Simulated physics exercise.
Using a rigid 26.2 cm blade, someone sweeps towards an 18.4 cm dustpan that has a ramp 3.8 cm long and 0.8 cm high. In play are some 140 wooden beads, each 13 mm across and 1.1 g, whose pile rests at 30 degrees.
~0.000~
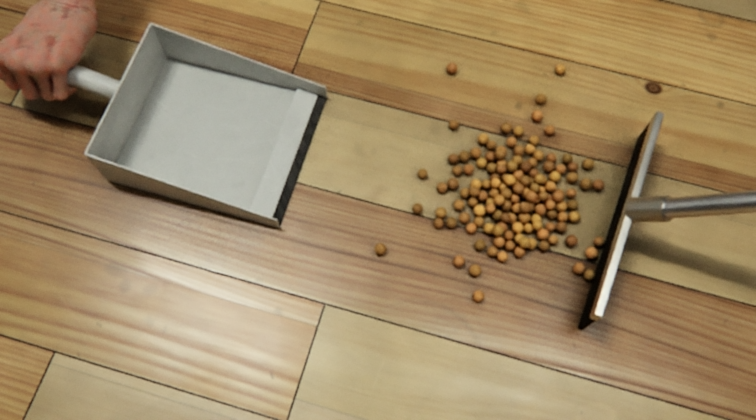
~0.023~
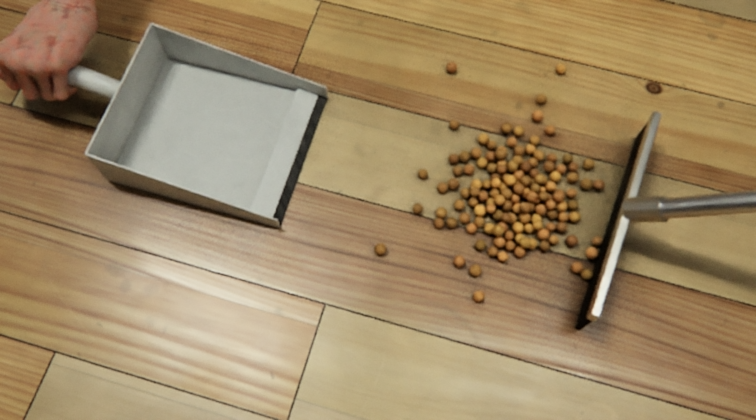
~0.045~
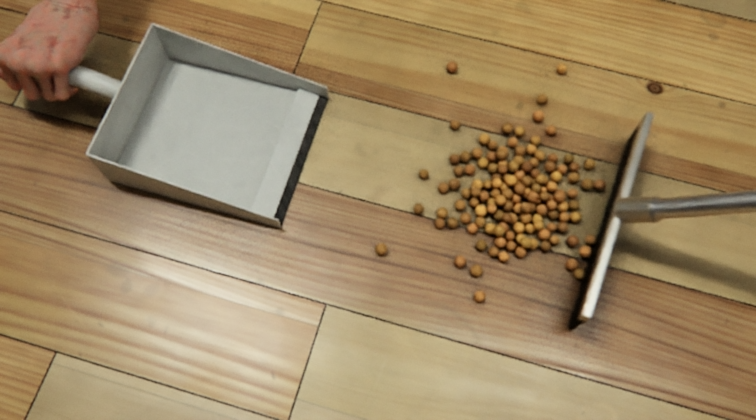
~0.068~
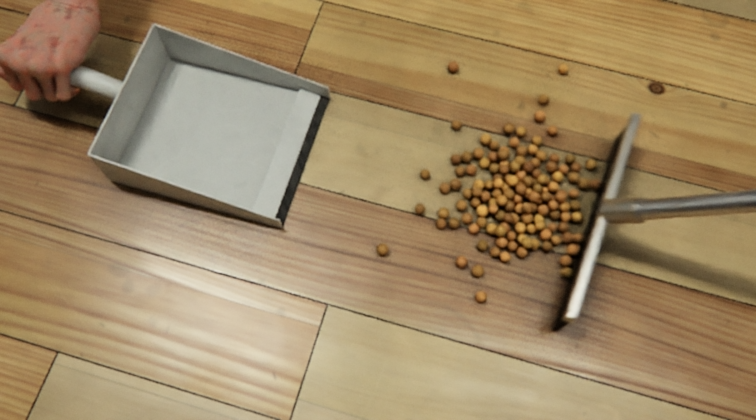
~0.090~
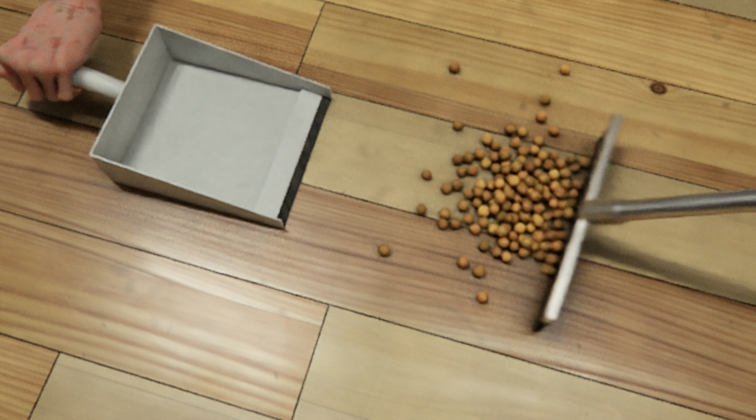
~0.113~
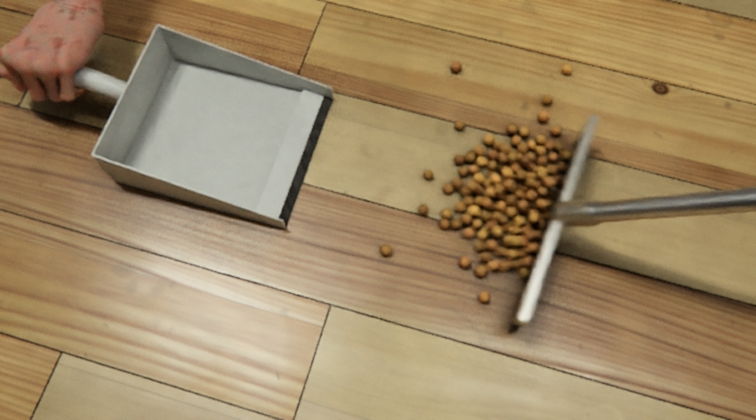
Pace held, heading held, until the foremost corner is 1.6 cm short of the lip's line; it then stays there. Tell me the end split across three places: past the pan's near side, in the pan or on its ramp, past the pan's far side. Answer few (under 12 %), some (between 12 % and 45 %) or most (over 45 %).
Near side: Some, pan: Some, far side: Some.
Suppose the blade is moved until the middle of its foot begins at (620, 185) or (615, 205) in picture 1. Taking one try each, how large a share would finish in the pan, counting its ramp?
Estimates: 35 percent and 40 percent.
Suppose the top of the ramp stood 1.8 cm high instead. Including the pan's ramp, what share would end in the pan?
It would be near 25 per cent.
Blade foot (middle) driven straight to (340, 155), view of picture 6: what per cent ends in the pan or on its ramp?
That comes to near 45 percent.
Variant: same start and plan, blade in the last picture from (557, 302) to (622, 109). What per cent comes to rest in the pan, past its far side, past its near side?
Final per cent - pan 40, far 30, near 5.
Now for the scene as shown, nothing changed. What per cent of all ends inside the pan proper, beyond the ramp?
Around 30 in a hundred.
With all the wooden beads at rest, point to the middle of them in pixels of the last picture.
(209, 119).
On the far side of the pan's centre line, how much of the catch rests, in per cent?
Around 60 percent.
After 0.23 s, middle of the blade 15 cm from the lip; 0 % over the lip, far side 20 %, near side 10 %.
After 0.31 s, middle of the blade 6 cm from the lip; 0 % over the lip, far side 20 %, near side 20 %.
After 0.52 s, middle of the blade 3 cm from the lip; 45 % over the lip, far side 25 %, near side 20 %.
In the end, at 2.0 s, near side 20 %, pan 35 %, far side 25 %, in front of the lip or behind the blade 20 %.
